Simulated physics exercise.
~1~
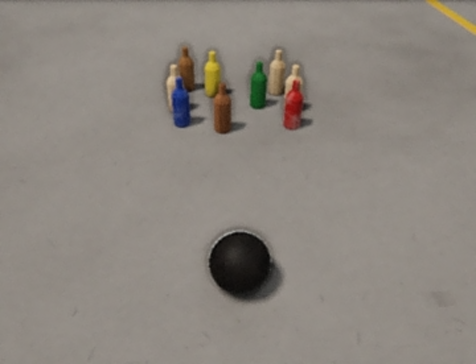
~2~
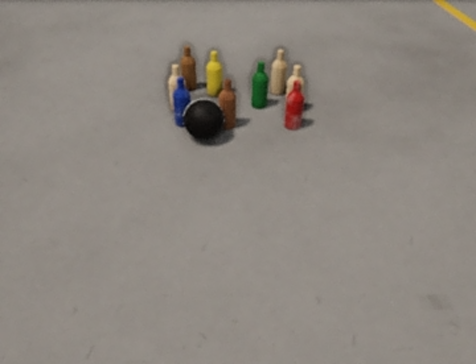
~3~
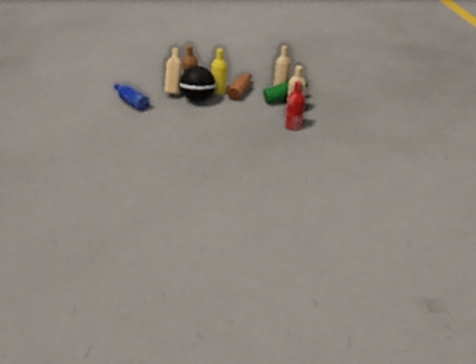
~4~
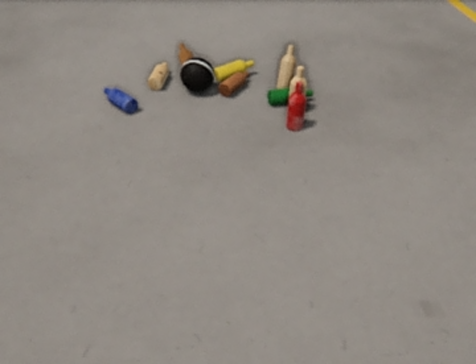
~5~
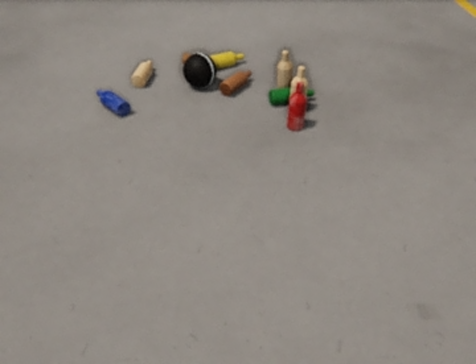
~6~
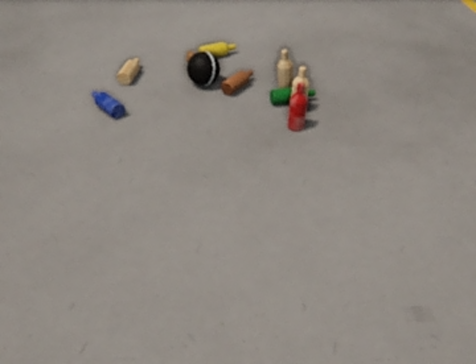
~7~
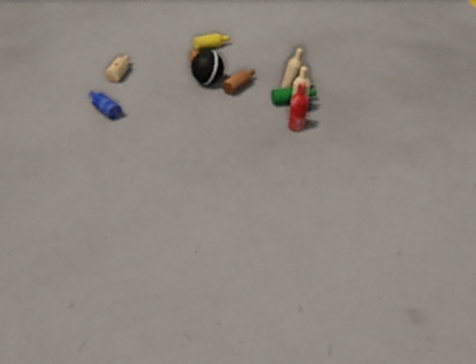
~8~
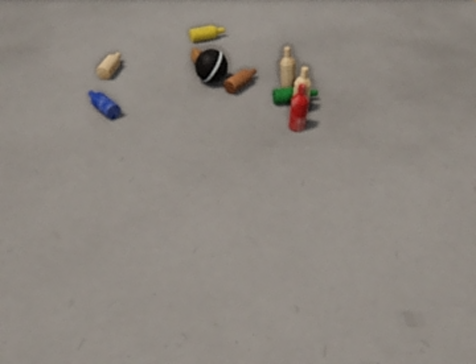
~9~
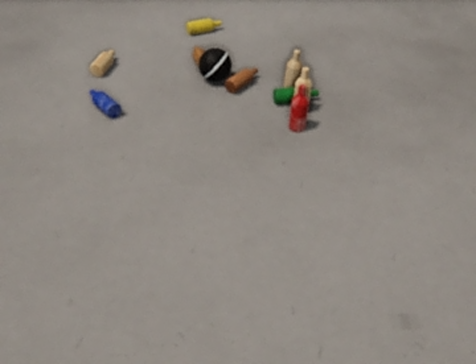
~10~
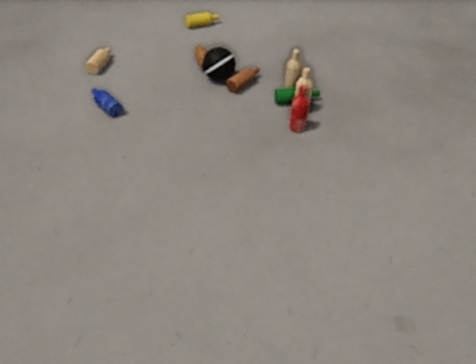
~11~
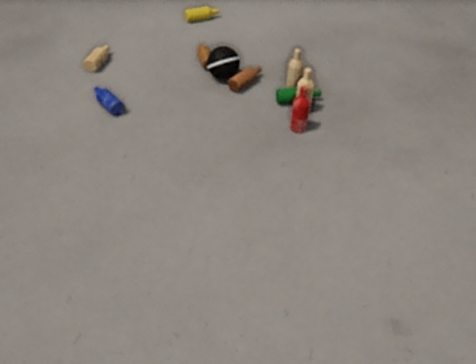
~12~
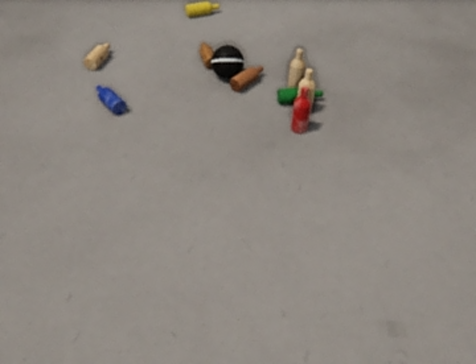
A large black ball rolls up a plain grey floor, seen from above, towards nine bottle-shaped skittles in blue, brown, yellow, green, red and cream. It strikes the front of the left group between the blue and brown skittles. The blue one is knocked flat to the left, the brown one topples, and the green one falls on the right. The ball pushes on, tipping a cream, another brown and the yellow skittle, which slides away to the back. Finally the ball creeps right among the fallen brown skittles, while the red and two cream ones still stand.
